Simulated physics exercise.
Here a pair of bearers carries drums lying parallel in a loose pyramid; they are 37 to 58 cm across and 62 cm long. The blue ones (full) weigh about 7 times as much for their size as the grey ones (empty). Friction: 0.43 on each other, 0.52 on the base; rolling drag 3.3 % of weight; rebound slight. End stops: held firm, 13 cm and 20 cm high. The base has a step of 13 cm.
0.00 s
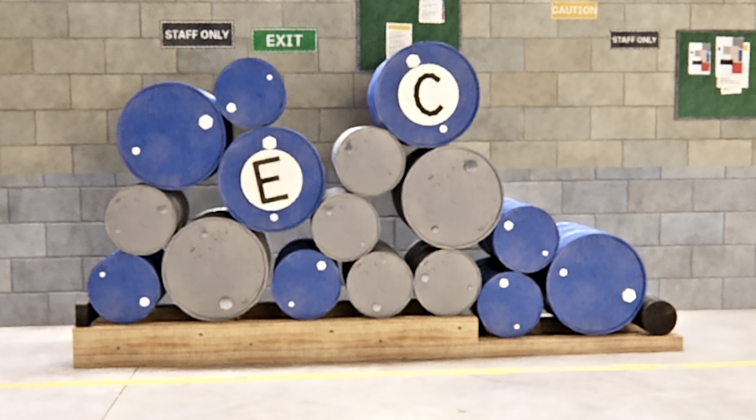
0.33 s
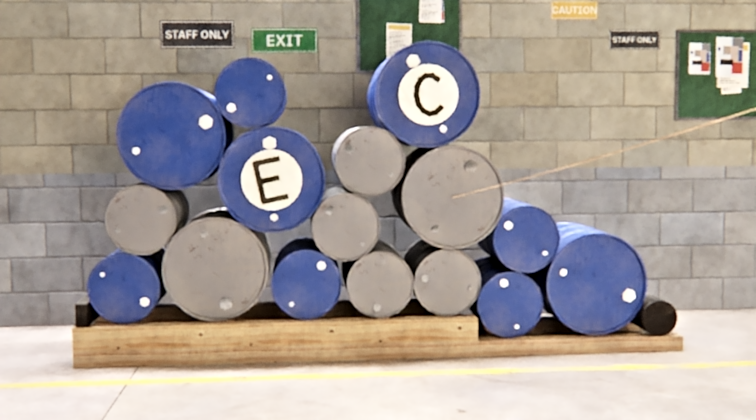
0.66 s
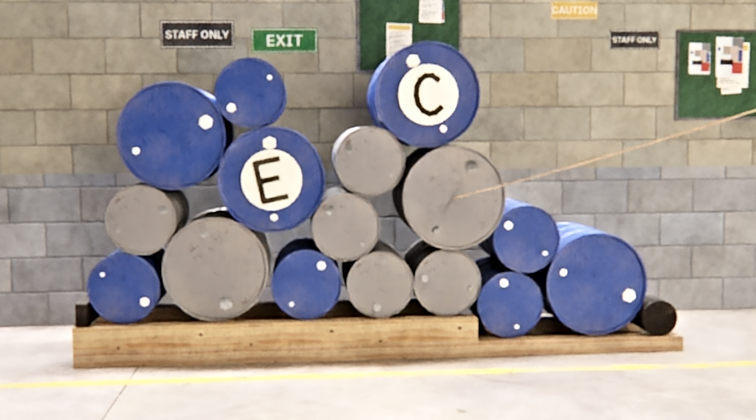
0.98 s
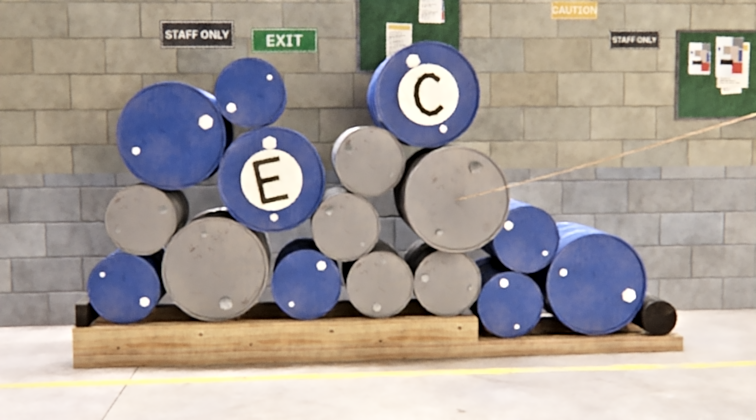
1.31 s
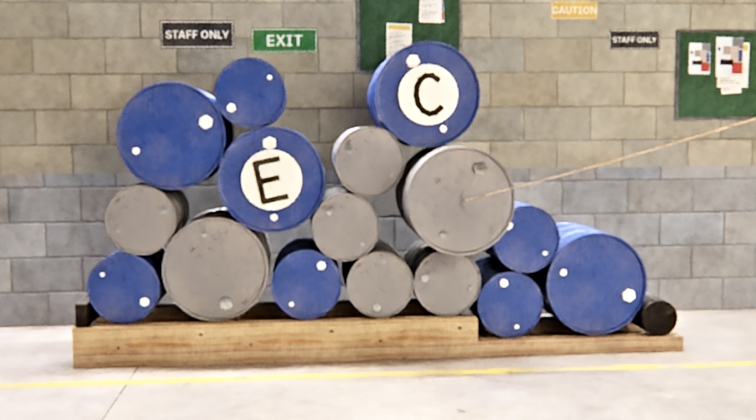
In a warehouse with a block wall, blue and grey drums sat stacked on wooden beams, and a taut strap from the right drew one large grey drum slightly outward while the others stayed still.
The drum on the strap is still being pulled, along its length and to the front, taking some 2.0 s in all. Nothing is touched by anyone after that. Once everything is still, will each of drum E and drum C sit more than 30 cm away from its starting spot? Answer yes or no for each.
Drum E: No, drum C: Yes.
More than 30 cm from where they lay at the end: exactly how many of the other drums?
Tally: 4.
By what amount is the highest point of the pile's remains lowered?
Drop in height: About 45 cm.
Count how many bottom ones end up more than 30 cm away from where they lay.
Count: 0.
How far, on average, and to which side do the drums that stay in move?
On average they drift right by around 0 cm.
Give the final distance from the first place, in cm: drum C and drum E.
Drum C: 55, drum E: 0.
After 2.54 s, 0 now displaced over 30 cm; E in place; C 8 cm right and 7 cm down.
After 2.93 s, 1 now displaced over 30 cm; E in place; C 23 cm right and 36 cm down.
After 3.87 s, 1 now displaced over 30 cm; E in place; C 8 cm right and 56 cm down.
After 5.15 s, 4 now displaced over 30 cm; 2 off the left end of the bearers; E in place; C 4.7 cm right and 56 cm down.
In the end, by 6.6 s, 4 moved over 30 cm; 3 off the left end of the bearers; E in place; C 4.7 cm right and 56 cm down; top of the pile 1.3 m high, from 1.7 m.
